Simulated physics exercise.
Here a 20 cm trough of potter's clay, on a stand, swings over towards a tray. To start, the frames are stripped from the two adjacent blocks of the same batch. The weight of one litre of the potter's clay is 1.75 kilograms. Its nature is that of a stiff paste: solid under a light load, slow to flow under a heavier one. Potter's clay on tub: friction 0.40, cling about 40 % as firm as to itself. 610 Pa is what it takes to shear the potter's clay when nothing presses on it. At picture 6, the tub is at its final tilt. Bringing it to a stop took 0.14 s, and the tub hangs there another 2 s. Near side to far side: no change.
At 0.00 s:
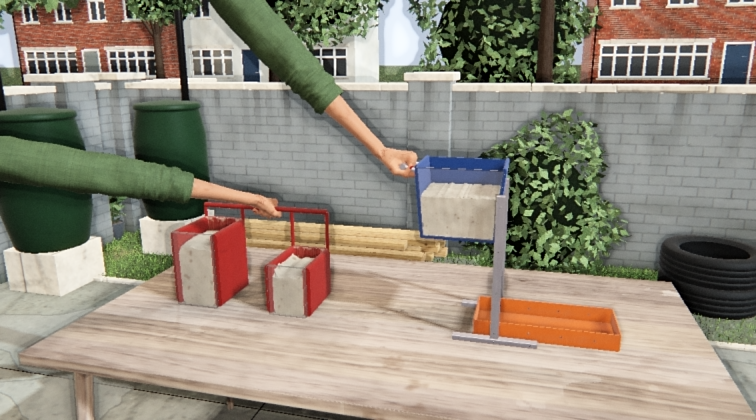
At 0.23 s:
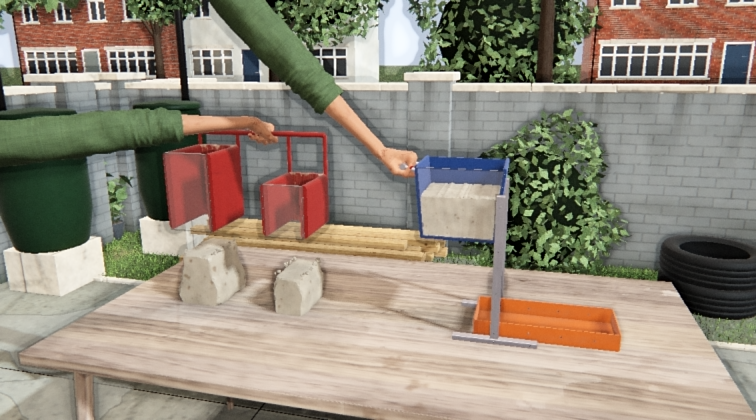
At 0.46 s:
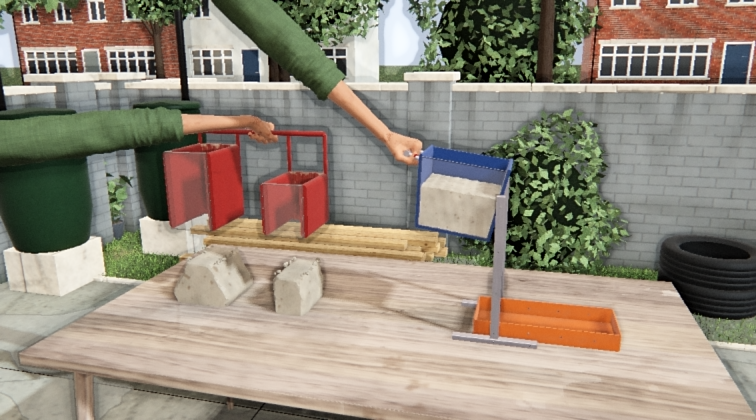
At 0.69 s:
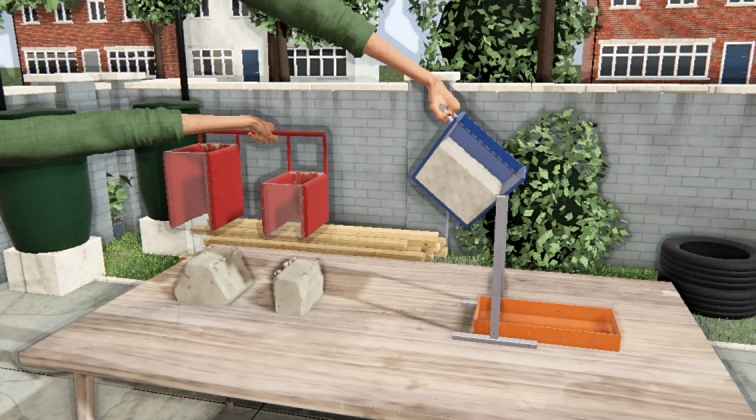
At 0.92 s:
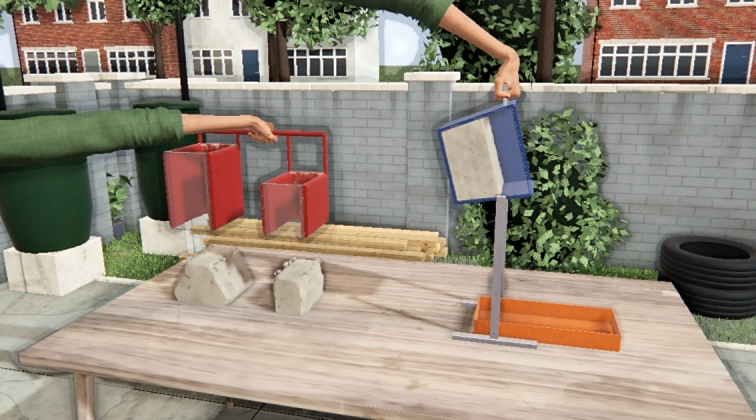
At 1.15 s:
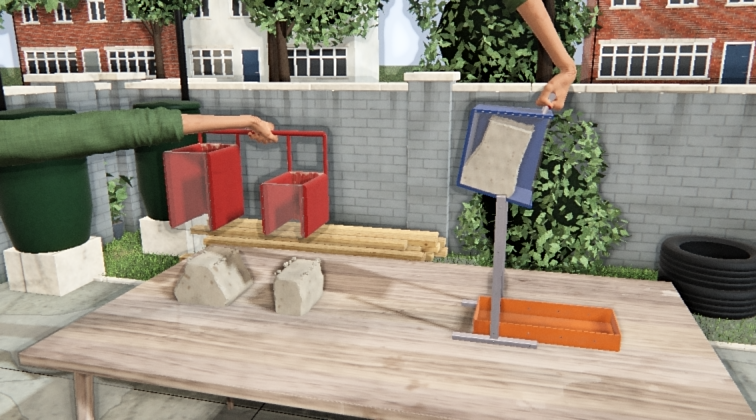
Two joined red boxes rose in one hand off two pale clay blocks, the left one slumping, then another hand tilted a blue tub rightward onto its side, the clay still inside.
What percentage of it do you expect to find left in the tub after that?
About 37 percent is left in the tub.
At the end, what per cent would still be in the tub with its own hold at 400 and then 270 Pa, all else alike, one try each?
35 in a hundred, followed by 35 in a hundred.
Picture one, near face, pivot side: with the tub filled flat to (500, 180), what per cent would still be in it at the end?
35 %.
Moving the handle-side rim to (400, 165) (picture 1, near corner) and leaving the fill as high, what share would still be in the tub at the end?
Roughly 35 %.
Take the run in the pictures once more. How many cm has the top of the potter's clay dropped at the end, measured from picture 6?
About 11 cm.
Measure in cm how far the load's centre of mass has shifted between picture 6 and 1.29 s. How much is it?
The distance comes to some 7 cm.
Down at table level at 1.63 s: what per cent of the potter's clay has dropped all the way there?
Down at that time: Approx. 45 %.
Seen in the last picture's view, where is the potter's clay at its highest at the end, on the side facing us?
Roughly at pixel (488, 163).
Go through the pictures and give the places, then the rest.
The first frame shows handle-side rim at (418, 167), tilt 0 degrees; crest of the potter's clay at (471, 198); block heights 21 cm, 13 cm (left to right).
The second frame shows handle-side rim at (418, 167), tilt 0 degrees; crest of the potter's clay at (471, 198); block heights 18 cm, 13 cm (left to right).
The third frame shows handle-side rim at (423, 156), tilt 8 degrees; crest of the potter's clay at (425, 186); block heights 15 cm, 13 cm (left to right).
The fourth frame shows handle-side rim at (457, 120), tilt 40 degrees; crest of the potter's clay at (442, 147); block heights 15 cm, 13 cm (left to right).
The fifth frame shows handle-side rim at (513, 108), tilt 75 degrees; crest of the potter's clay at (481, 121); block heights 15 cm, 13 cm (left to right).
The sixth frame shows handle-side rim at (552, 120), tilt 99 degrees; crest of the potter's clay at (494, 122); block heights 15 cm, 13 cm (left to right).
After 1.29 s, the tub is at 100 degrees and holds 87 %.
After 1.46 s, the tub is at 100 degrees and holds 43 %.
After 1.63 s, the tub is at 100 degrees and holds 37 %.
After 1.80 s, the tub is at 100 degrees and holds 37 %.
After 3.15 s, the tub is at 100 degrees and holds 37 %.
